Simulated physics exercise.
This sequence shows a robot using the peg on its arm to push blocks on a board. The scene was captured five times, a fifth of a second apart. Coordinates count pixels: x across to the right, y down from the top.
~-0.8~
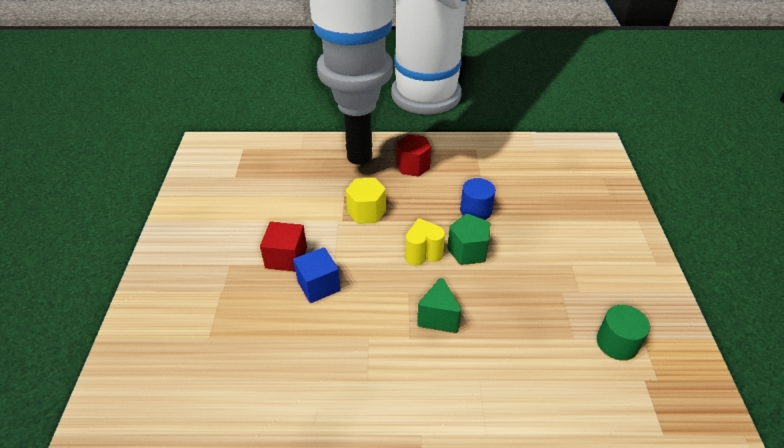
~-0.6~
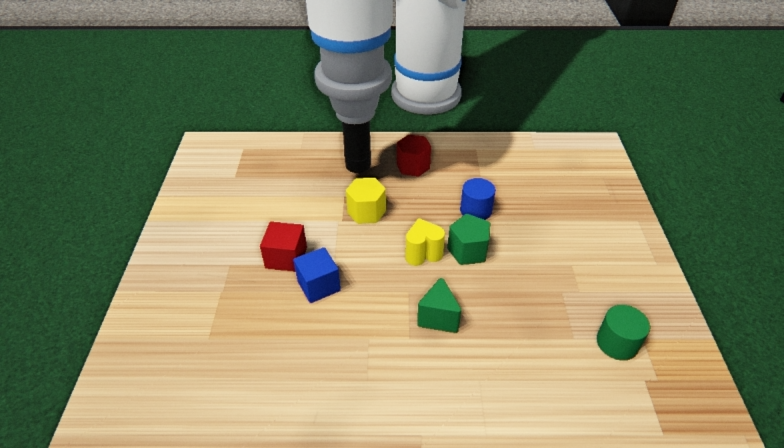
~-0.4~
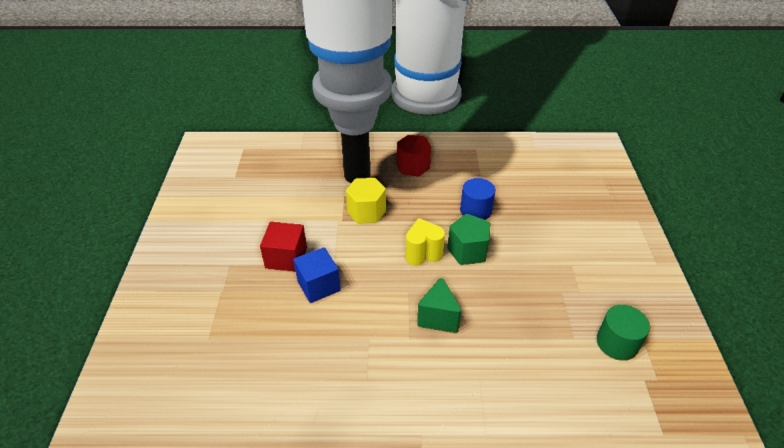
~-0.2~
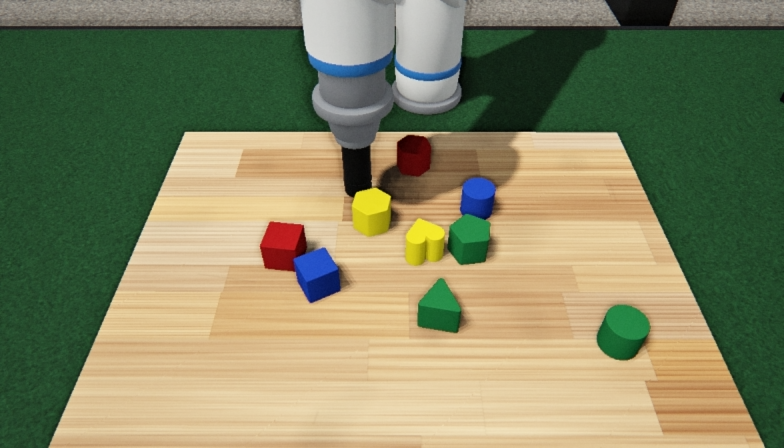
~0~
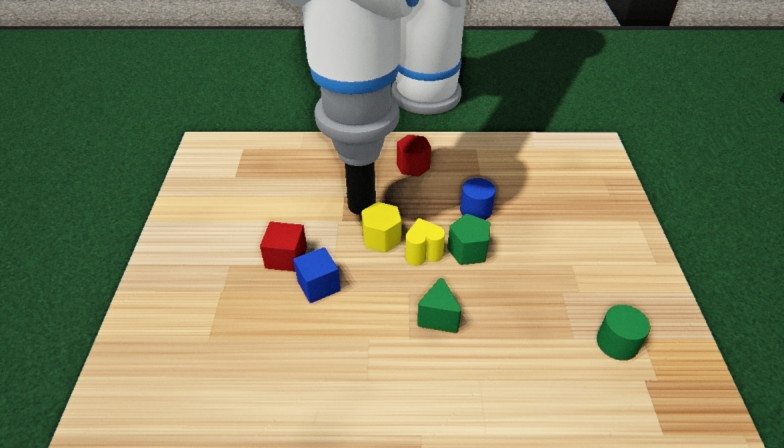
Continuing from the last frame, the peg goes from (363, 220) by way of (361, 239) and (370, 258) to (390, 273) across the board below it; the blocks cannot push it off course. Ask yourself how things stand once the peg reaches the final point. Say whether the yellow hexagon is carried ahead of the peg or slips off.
It sits in front of the peg.
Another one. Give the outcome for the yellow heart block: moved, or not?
It is carried off its spot.
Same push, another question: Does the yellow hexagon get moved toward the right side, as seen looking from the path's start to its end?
No, that is not how it ends up.
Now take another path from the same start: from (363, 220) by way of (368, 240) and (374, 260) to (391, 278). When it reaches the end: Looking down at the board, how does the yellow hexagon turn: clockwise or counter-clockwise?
From overhead, anticlockwise.
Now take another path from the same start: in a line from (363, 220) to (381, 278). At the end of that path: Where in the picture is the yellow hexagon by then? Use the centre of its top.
That would be at about pixel (417, 264).
The first path, step by step. Halfway along, peg at (363, 235); yellow hexagon at (395, 238), turned 45° anticlockwise; yellow heart block at (430, 234), turned 20° anticlockwise.
At the end, peg at (390, 259); blue square block not moved; yellow hexagon at (426, 261), turned 45° anticlockwise; yellow heart block at (446, 240), turned 80° anticlockwise; green five-sided block at (475, 226).
